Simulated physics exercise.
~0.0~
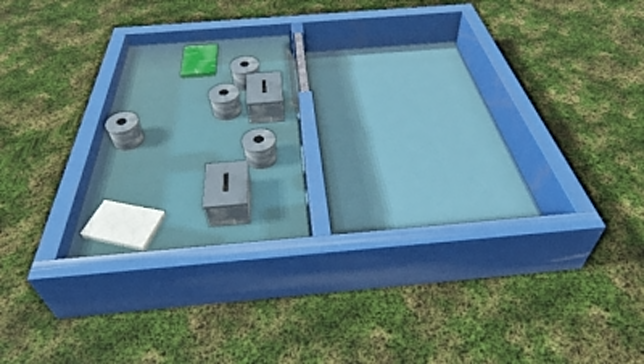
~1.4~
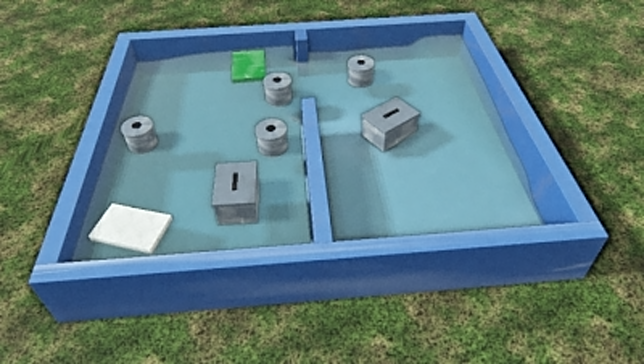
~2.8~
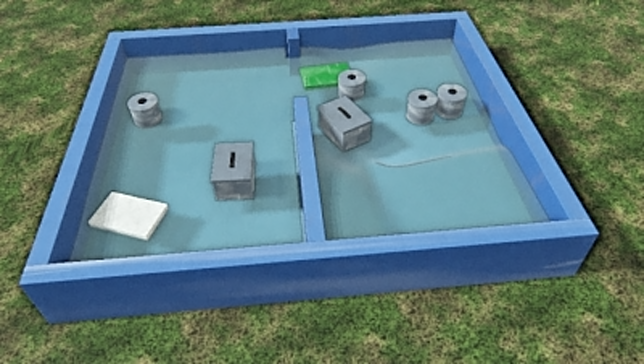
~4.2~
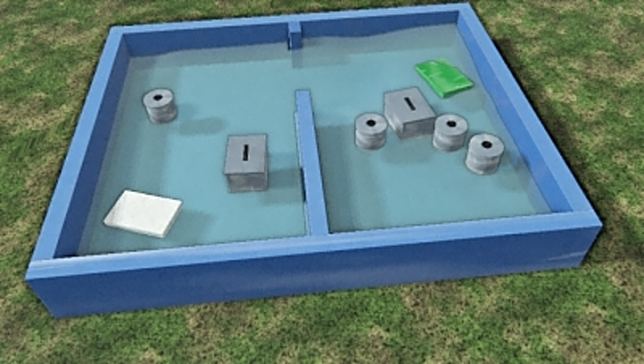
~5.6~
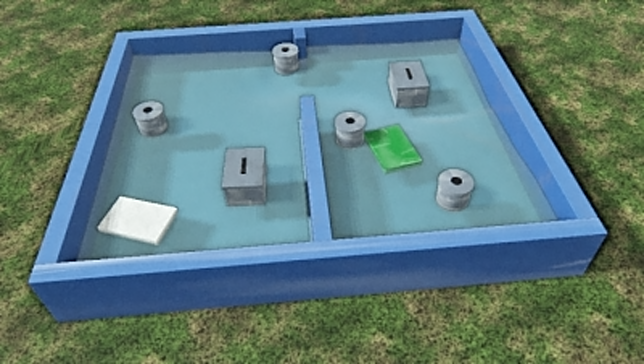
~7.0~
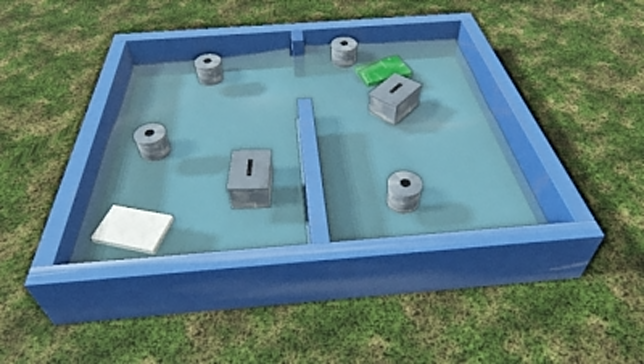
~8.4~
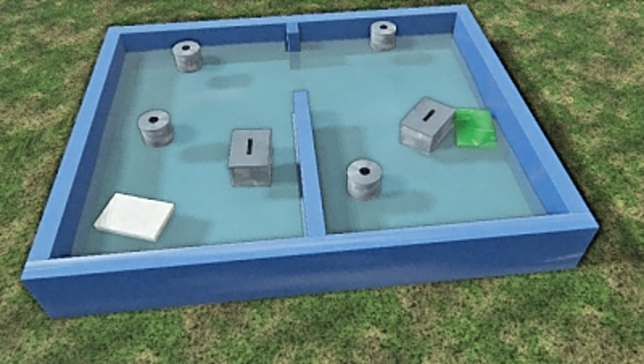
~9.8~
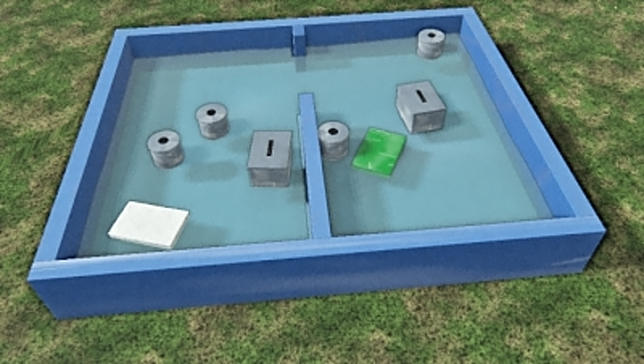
Floating blocks, tubs and a green slab drift through the divider's gap and end up scattered across both sides.
